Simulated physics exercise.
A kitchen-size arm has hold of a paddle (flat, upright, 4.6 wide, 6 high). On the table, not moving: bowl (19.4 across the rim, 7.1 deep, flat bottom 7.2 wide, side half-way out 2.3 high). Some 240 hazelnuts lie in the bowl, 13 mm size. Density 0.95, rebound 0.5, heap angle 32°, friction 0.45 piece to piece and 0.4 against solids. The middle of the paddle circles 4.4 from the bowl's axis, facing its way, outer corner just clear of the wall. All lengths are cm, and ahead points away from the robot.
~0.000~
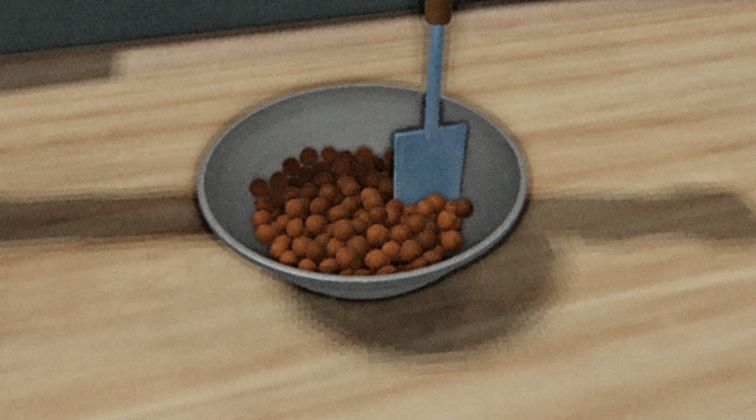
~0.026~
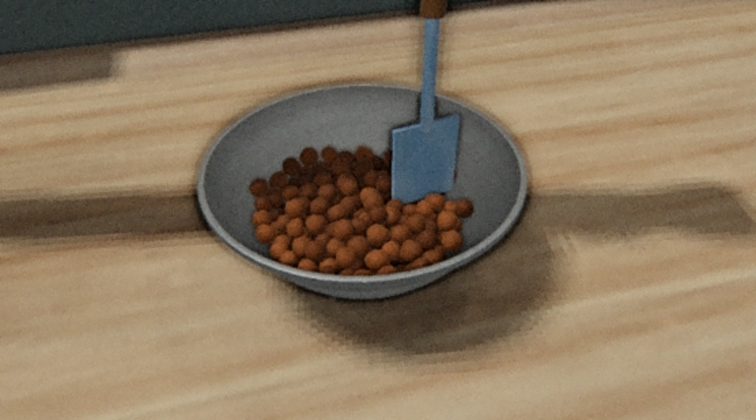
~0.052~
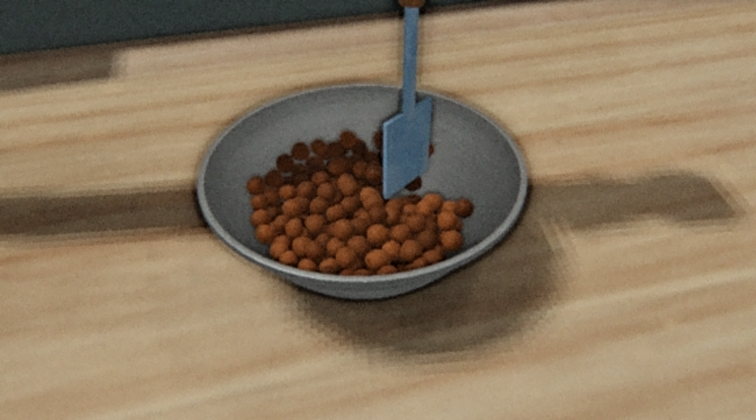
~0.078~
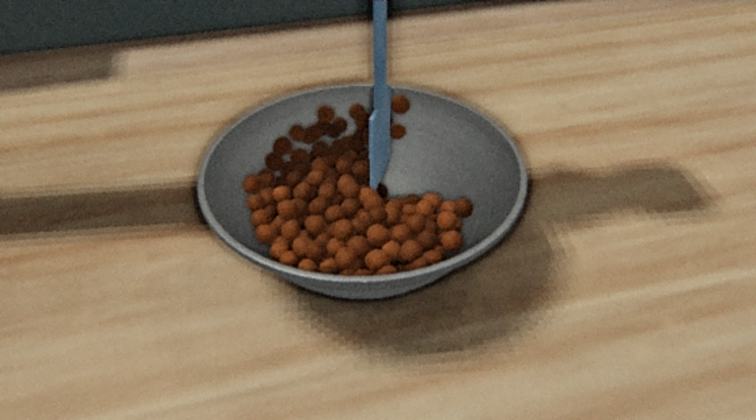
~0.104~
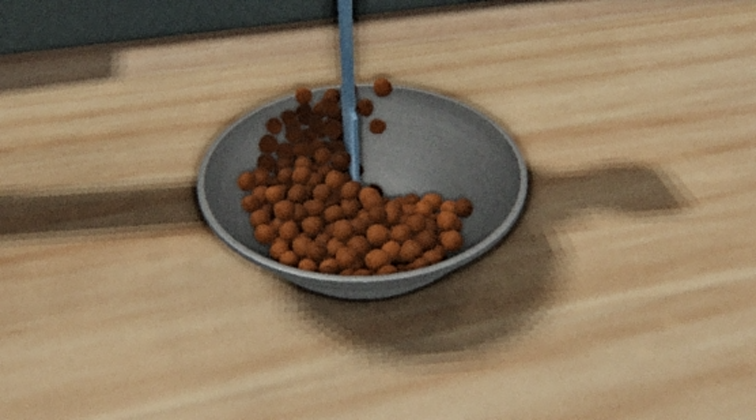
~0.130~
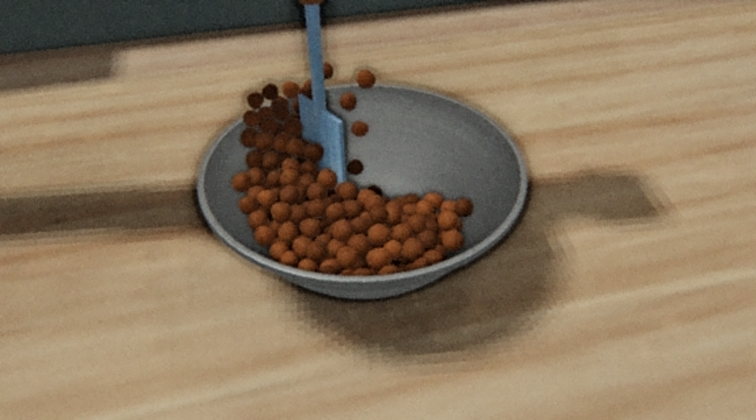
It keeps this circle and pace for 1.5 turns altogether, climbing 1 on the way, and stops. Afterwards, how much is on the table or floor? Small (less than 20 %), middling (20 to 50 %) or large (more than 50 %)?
Answer: Middling; 20 to 50 % of the hazelnuts finish on the table or floor.
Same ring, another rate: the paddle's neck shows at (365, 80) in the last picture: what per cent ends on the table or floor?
Some 15 per cent.
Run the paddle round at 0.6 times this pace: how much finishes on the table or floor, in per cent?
Some 10 per cent.
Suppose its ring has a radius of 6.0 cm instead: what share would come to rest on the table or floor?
It would be near 0 per cent.
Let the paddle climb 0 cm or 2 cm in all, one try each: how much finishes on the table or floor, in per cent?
Some 45 and 25 per cent.
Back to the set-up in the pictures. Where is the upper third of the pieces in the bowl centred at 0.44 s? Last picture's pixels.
Around (352, 144).
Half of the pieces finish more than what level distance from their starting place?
Some 10 cm.
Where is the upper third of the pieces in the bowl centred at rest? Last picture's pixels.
Near (350, 209).
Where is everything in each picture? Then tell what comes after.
The first frame shows paddle neck at (432, 108), 0° round; upper third of the load around (354, 206), from x 260 to 465, top at y 155; 238 in the bowl.
The second frame shows paddle neck at (428, 102), 9° round; upper third of the load around (353, 206), from x 260 to 465, top at y 155.
The third frame shows paddle neck at (409, 89), 33° round; upper third of the load around (350, 204), from x 255 to 465, top at y 130.
The fourth frame shows paddle neck at (380, 81), 61° round; upper third of the load around (340, 193), from x 255 to 465, top at y 105.
The fifth frame shows paddle neck at (348, 81), 88° round; upper third of the load around (317, 181), from x 250 to 465, top at y 90.
The sixth frame shows paddle neck at (318, 87), 115° round; upper third of the load around (296, 179), from x 240 to 465, top at y 70; 237 in the bowl, 1 in flight or on the tool.
By 0.28 s, 276° round, highest piece 13 above the table; 193 in the bowl, 5 on the table or floor, 40 in flight or on the tool.
By 0.44 s, 78° round, highest piece 17 above the table; 158 in the bowl, 51 on the table or floor, 29 in flight or on the tool.
By 0.72 s, 180° round, highest piece 6 above the table; 148 in the bowl, 87 on the table or floor, 3 in flight or on the tool.
By 1.42 s, 180° round, highest piece 5 above the table; 148 in the bowl, 90 on the table or floor.
Final count, 148 in the bowl, 90 on the table or floor. That is 38 % on the table or floor.
